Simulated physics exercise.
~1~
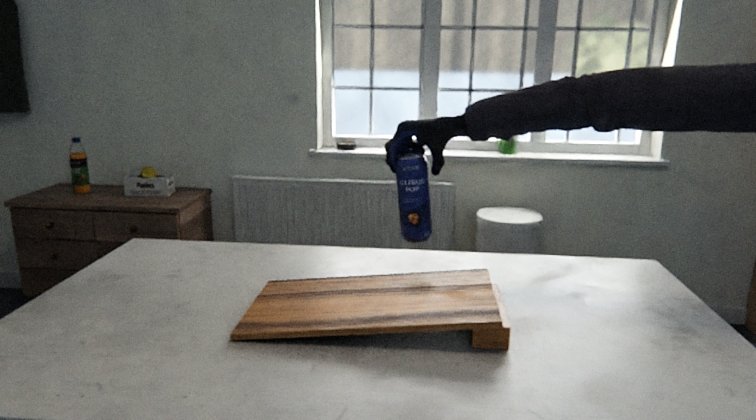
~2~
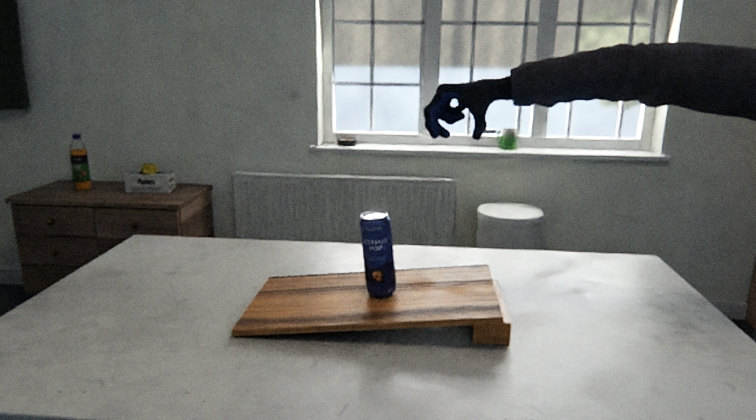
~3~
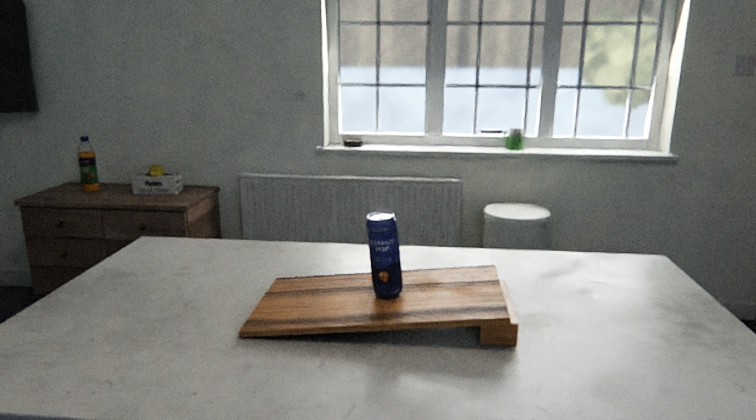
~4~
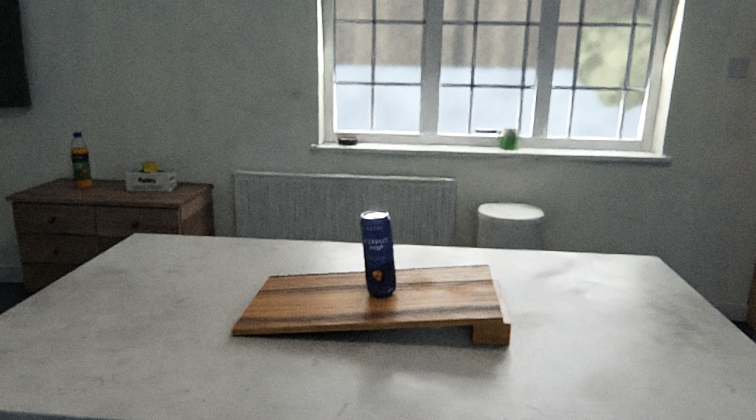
A blue can was held by a dark-gloved hand above a slightly sloping wooden board on a pale table, then set upright on it. The hand let go and drew away to the right, and the can stayed standing there, still.
